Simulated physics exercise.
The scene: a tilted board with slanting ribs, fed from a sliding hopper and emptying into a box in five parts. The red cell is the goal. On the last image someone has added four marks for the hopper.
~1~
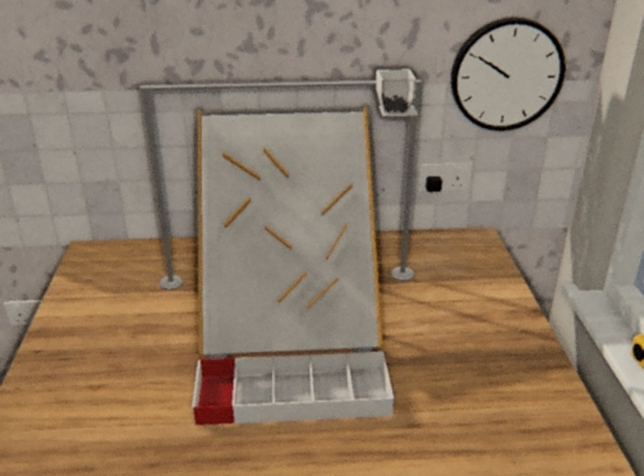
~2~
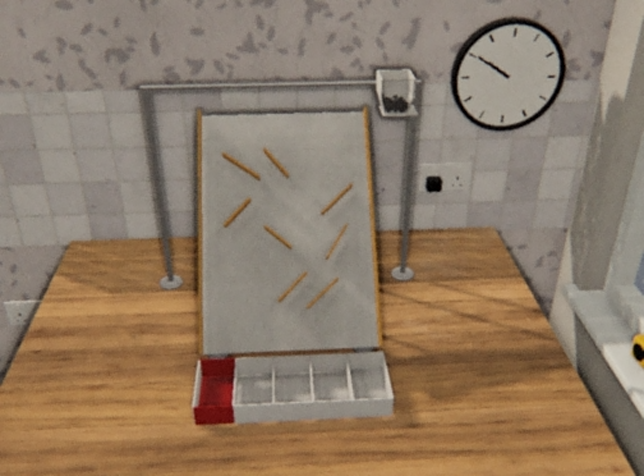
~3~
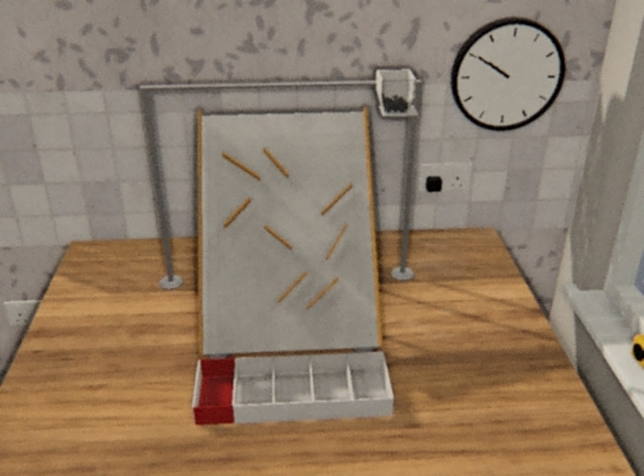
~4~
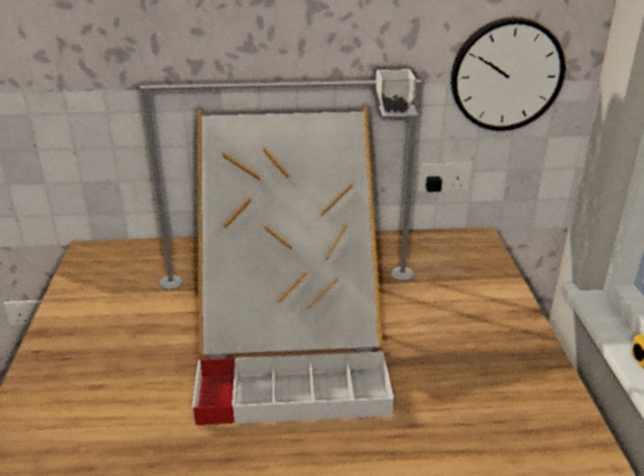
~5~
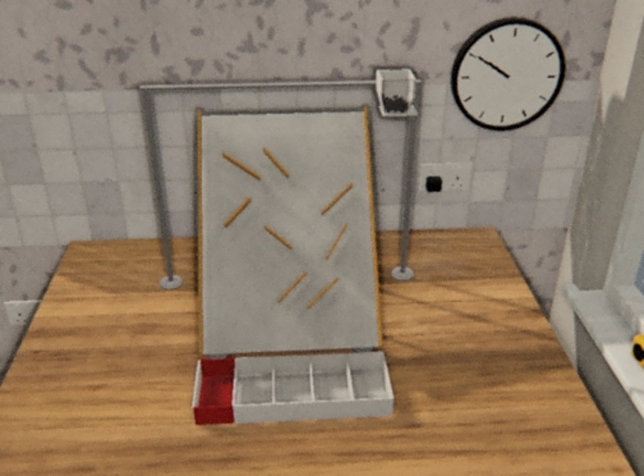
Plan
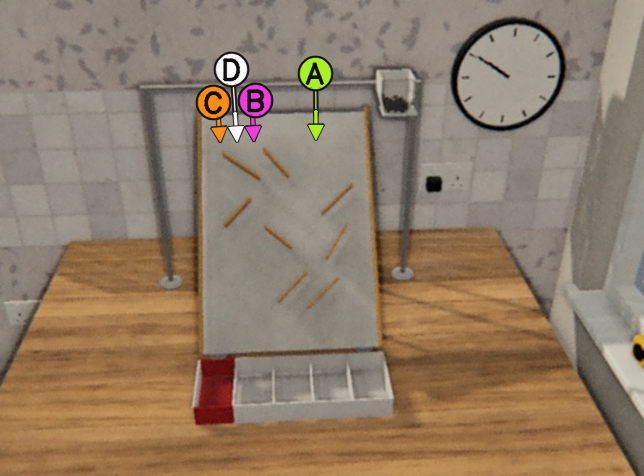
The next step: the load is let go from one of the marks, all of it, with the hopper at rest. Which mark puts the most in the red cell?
C.
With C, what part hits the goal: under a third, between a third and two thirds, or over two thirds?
It is between a third and two thirds.
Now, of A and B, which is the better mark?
It is A.
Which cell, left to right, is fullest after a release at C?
The first.
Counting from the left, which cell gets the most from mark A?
The second from the left.
On the marked copy, mark A meets the board at (316, 134); mark B meets the board at (253, 135); mark C meets the board at (219, 136); mark D meets the board at (236, 136).
Choosing A, about a quarter in the red cell, most in other cells.
Choosing B, none in the red cell, most in other cells, a small part held on the board.
Choosing C, about a third in the red cell, about a third in other cells, a stray few held on the board, about a quarter outside the box.
Choosing D, a small part in the red cell, about two thirds in other cells, a small part held on the board, a small part outside the box.
